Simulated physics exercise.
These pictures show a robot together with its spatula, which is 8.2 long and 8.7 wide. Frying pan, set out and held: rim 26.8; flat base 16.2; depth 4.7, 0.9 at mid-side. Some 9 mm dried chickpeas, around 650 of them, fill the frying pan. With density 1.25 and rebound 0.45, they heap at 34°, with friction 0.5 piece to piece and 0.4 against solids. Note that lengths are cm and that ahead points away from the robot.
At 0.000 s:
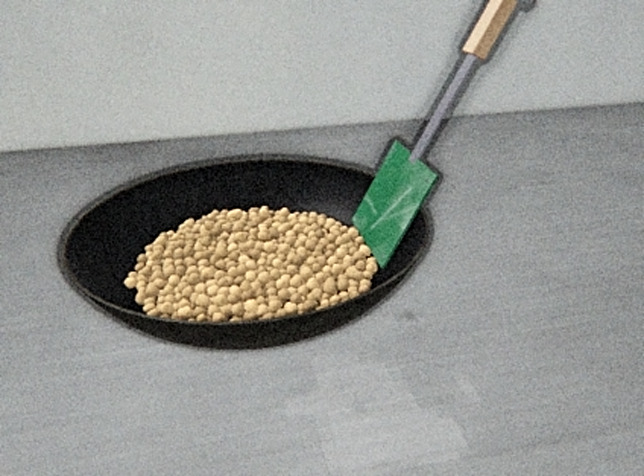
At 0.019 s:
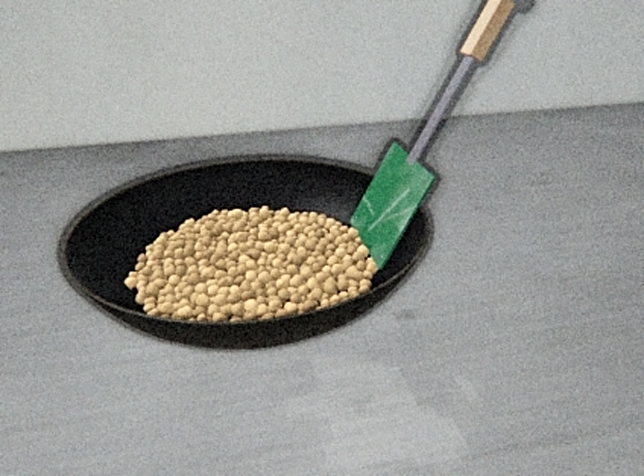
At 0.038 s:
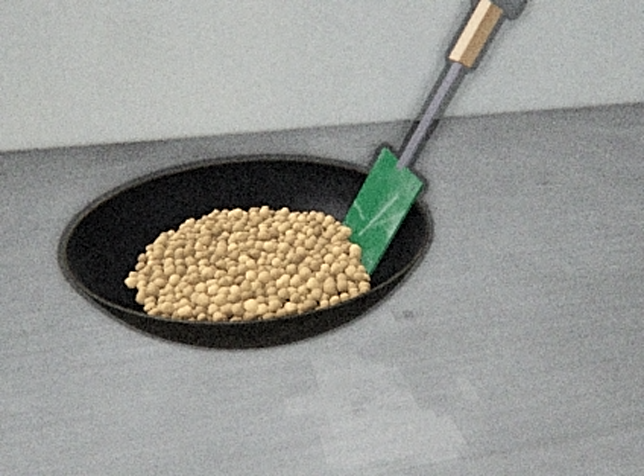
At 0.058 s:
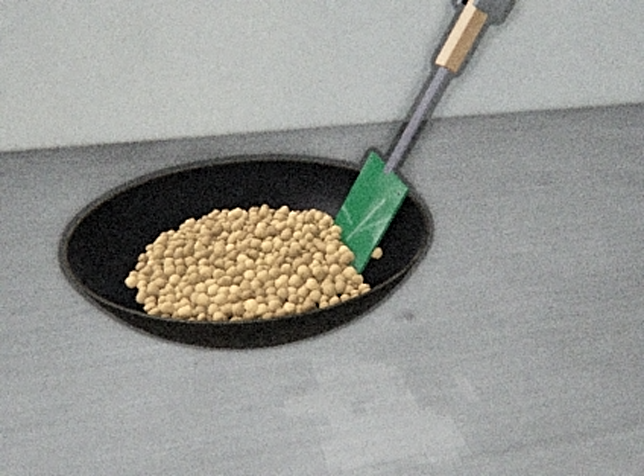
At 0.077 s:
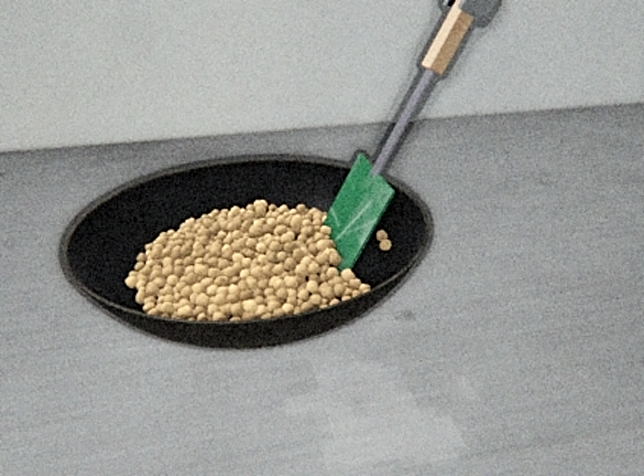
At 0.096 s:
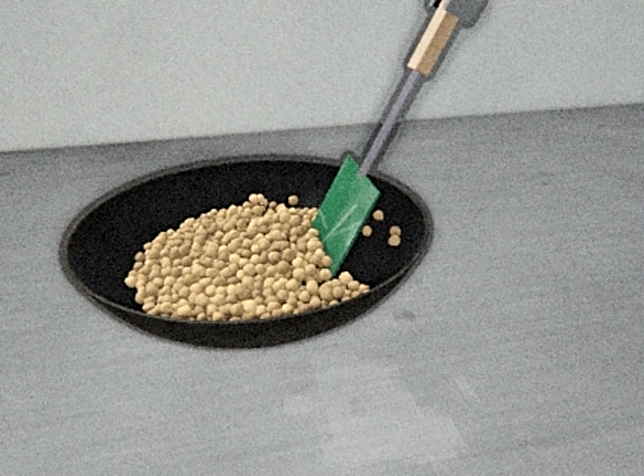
In a black frying pan on a grey surface, a robot's green spatula started at the right edge and slid left into a heap of small tan balls, leaving a few behind on its right.
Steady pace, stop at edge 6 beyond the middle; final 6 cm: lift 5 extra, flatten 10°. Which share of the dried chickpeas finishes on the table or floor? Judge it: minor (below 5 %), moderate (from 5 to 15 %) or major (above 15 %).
My judgement: Minor.
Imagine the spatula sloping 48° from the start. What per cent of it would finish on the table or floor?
That would leave close to 0 per cent on the table or floor.
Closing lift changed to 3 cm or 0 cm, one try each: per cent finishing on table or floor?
First try about 0 %, second try about 0 %.
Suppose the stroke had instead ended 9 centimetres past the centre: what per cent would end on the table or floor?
Estimate: Approx. 5 %.
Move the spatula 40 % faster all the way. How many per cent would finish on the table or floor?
Near 5 %.
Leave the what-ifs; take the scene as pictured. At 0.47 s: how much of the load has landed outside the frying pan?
Roughly 0 percent.
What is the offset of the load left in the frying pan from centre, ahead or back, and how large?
The balance point lies close to 4.0 cm ahead.
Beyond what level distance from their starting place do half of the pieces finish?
Roughly 3 centimetres.
By 0.17 s, sloping 62°, highest piece 4 above the table; 647 in the frying pan.
By 0.24 s, sloping 57°, highest piece 4 above the table; 647 in the frying pan.
By 0.47 s, sloping 52°, highest piece 4 above the table; 647 in the frying pan.
By 1.52 s, sloping 52°, highest piece 4 above the table; 647 in the frying pan.
Final count, 647 in the frying pan. That is 0 % on the table or floor.
